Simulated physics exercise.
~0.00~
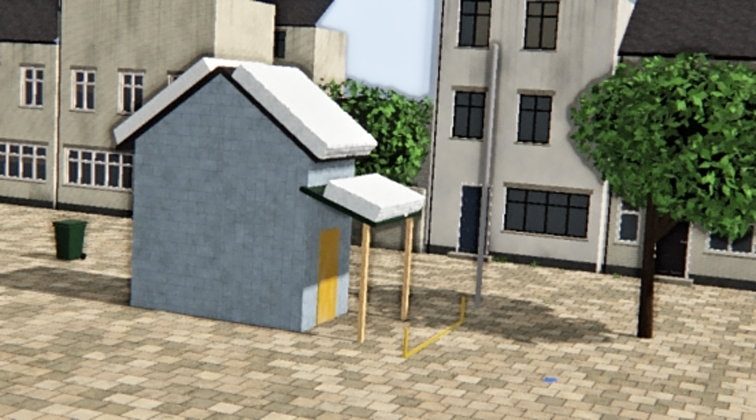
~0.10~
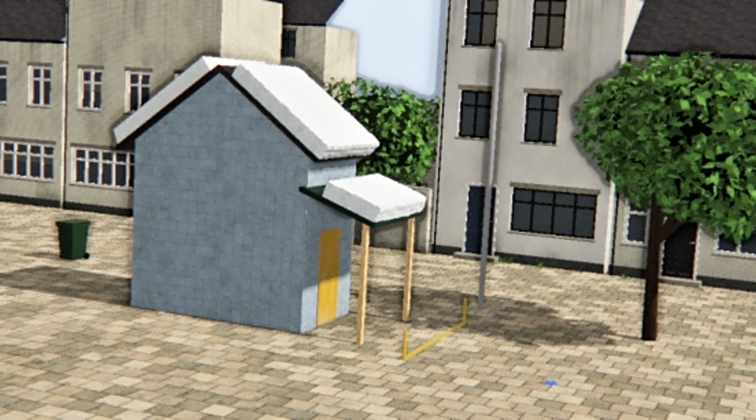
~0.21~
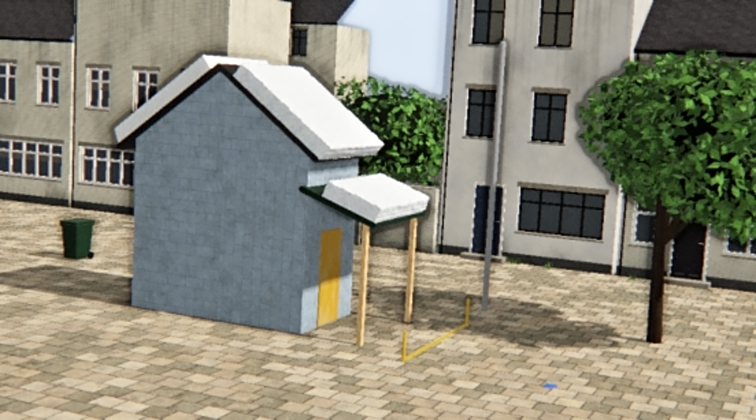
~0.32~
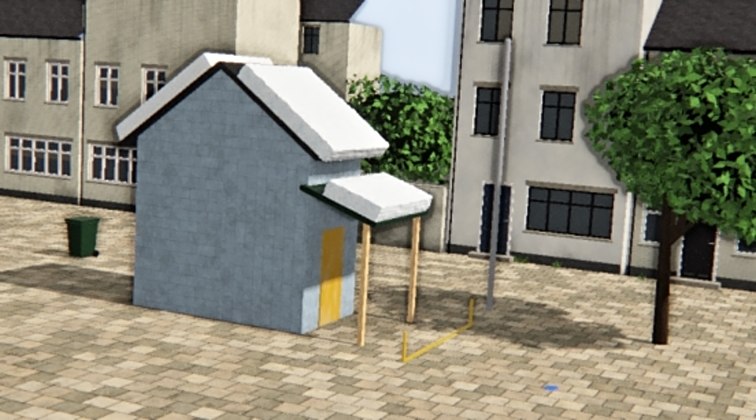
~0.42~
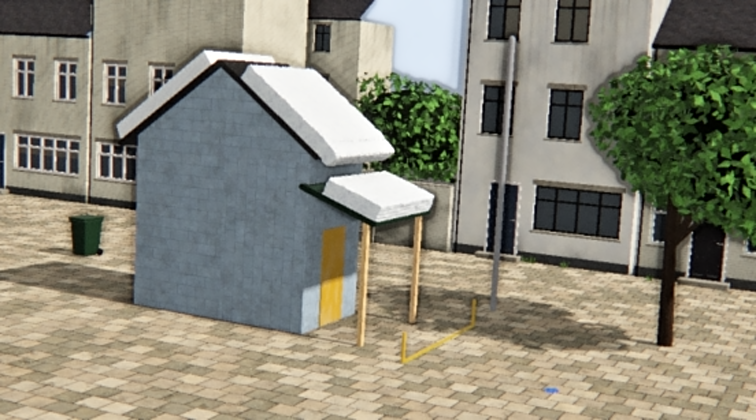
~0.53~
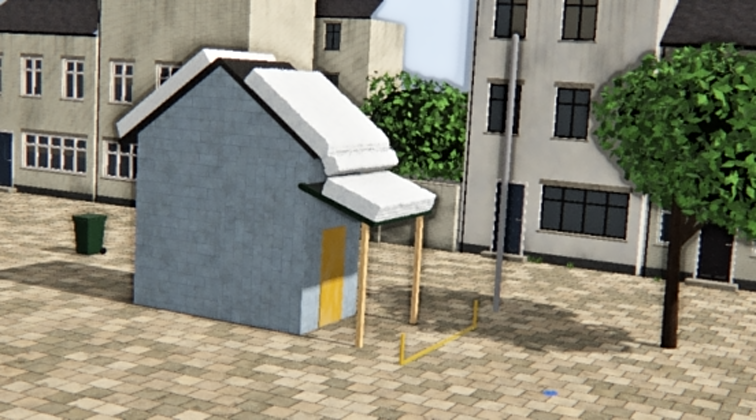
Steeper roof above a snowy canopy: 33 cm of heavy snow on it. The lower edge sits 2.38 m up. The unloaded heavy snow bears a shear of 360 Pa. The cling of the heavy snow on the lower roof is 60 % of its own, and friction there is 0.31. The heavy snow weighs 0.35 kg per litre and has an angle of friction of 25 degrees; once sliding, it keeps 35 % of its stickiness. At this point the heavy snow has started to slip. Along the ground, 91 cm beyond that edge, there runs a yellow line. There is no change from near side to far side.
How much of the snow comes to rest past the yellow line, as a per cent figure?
Roughly 69 per cent.
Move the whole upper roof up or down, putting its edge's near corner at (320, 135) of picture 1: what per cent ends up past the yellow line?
Result: Near 65 %.
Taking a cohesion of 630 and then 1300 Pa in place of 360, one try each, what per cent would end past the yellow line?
Roughly 65 % followed by roughly 35 %.
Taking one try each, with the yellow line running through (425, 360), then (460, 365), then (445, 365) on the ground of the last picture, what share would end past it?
First try around 60 per cent, second around 45 per cent, third around 55 per cent.
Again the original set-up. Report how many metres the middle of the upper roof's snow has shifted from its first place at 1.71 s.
About 3.4 m.
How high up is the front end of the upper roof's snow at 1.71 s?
0.8 m, more or less.
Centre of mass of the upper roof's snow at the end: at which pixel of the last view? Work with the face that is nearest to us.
It sits close to (475, 343) in the last view.
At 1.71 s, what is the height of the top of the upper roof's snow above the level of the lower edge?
0.7 m, roughly.
After 1.07 s, none is below the lower edge and 0 % is past the line.
After 1.71 s, 46 % is below the lower edge and 35 % is past the line.
After 2.36 s, 82 % is below the lower edge and 68 % is past the line.
After 3.00 s, 83 % is below the lower edge and 69 % is past the line.
After 3.50 s, 83 % is below the lower edge and 69 % is past the line.
